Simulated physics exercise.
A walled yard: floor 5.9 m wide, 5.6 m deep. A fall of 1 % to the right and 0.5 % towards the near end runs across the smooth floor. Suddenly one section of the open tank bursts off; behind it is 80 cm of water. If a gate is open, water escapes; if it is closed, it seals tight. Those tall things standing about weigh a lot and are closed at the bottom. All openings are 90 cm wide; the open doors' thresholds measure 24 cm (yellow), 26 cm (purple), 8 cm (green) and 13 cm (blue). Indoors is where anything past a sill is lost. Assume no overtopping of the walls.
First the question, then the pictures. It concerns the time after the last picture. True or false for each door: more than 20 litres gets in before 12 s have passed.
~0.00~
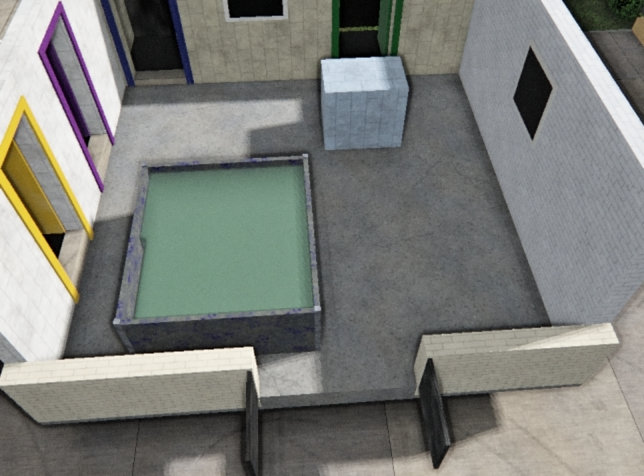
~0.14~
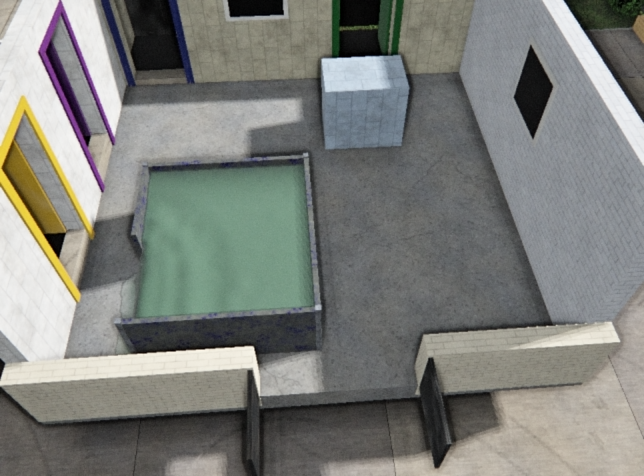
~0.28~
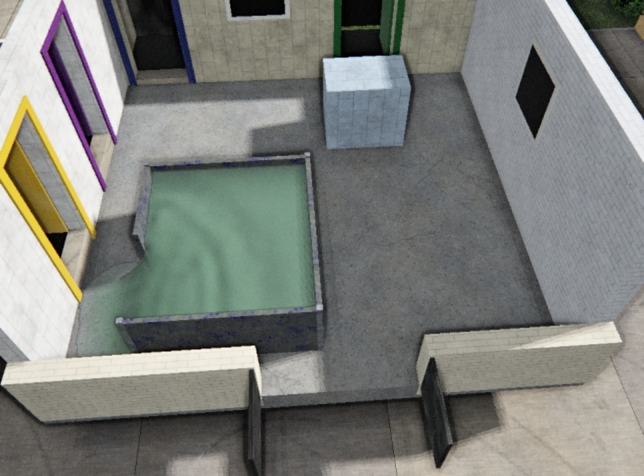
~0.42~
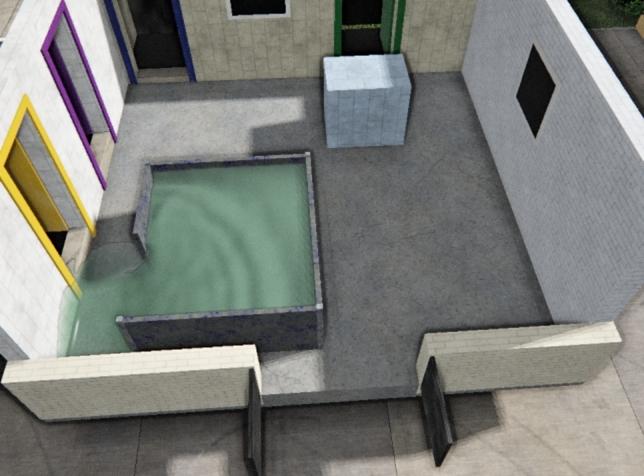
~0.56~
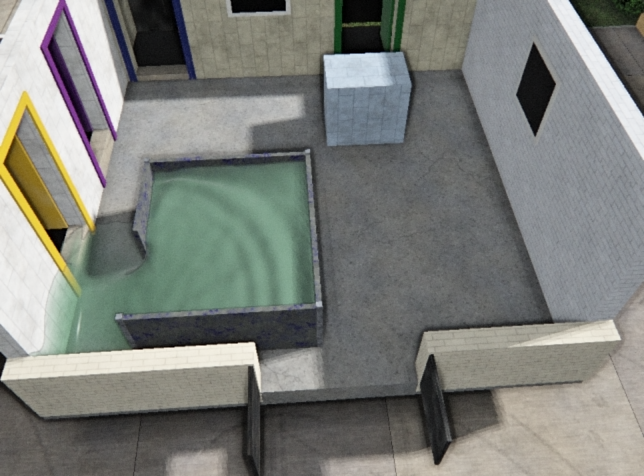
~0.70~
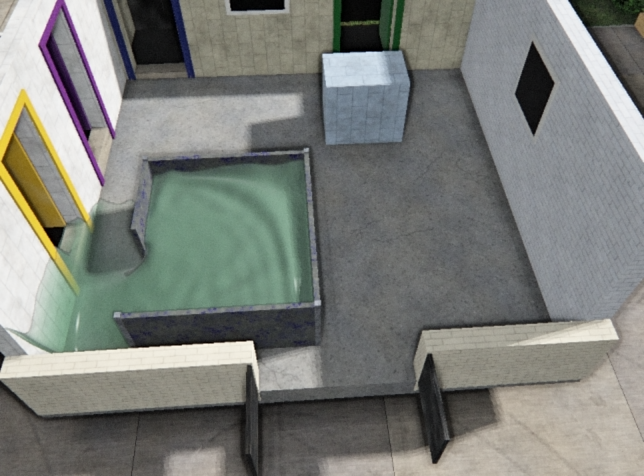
Yellow door true, purple door false, green door false, blue door true.
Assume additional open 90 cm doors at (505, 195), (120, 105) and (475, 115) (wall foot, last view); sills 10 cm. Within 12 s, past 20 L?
The first one doesn't reach it, the second one exceeds it, and the third one exceeds it.
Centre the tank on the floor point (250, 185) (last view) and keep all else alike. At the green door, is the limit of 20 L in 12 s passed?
So the green door tops the limit.
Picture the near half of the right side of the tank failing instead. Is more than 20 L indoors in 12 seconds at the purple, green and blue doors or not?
Door purple stays within, door green goes beyond, door blue stays within.
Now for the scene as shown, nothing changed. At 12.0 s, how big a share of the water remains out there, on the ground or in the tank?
It comes to near 72 per cent.
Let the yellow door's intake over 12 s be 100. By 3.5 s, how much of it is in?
Share: ~ 95 %.
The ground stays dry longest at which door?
The green door is last.
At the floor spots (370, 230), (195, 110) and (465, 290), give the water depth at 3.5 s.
The depths come out at 0, 4 and 1 centimetres, in the order listed.
After 1.4 s water covers 20 % of the floor and is deepest (76 cm) near (57, 383); yellow door 34 cm at the sill, 28 L in, purple door 5 cm at the sill, 0 L in, green door not reached, blue door not reached.
After 2.2 s water covers 40 % of the floor and is deepest (54 cm) near (57, 383); yellow door 35 cm at the sill, 67 L in, purple door 9 cm at the sill, 0 L in, green door not reached, blue door 10 cm at the sill, 0 L in.
After 3.5 s water covers 55 % of the floor and is deepest (34 cm) near (57, 383); yellow door 27 cm at the sill, 102 L in, purple door 9 cm at the sill, 0 L in, green door 5 cm at the sill, 0 L in, blue door 28 cm at the sill, 107 L in.
After 7.0 s water covers 85 % of the floor and is deepest (22 cm) near (57, 383); yellow door 15 cm at the sill, 109 L in, purple door 7 cm at the sill, 0 L in, green door 5 cm at the sill, 0 L in, blue door 17 cm at the sill, 234 L in.
After 12.0 s water covers 95 % of the floor and is deepest (16 cm) near (463, 359); yellow door 10 cm at the sill, 109 L in, purple door 5 cm at the sill, 0 L in, green door 5 cm at the sill, 0 L in, blue door 11 cm at the sill, 248 L in.
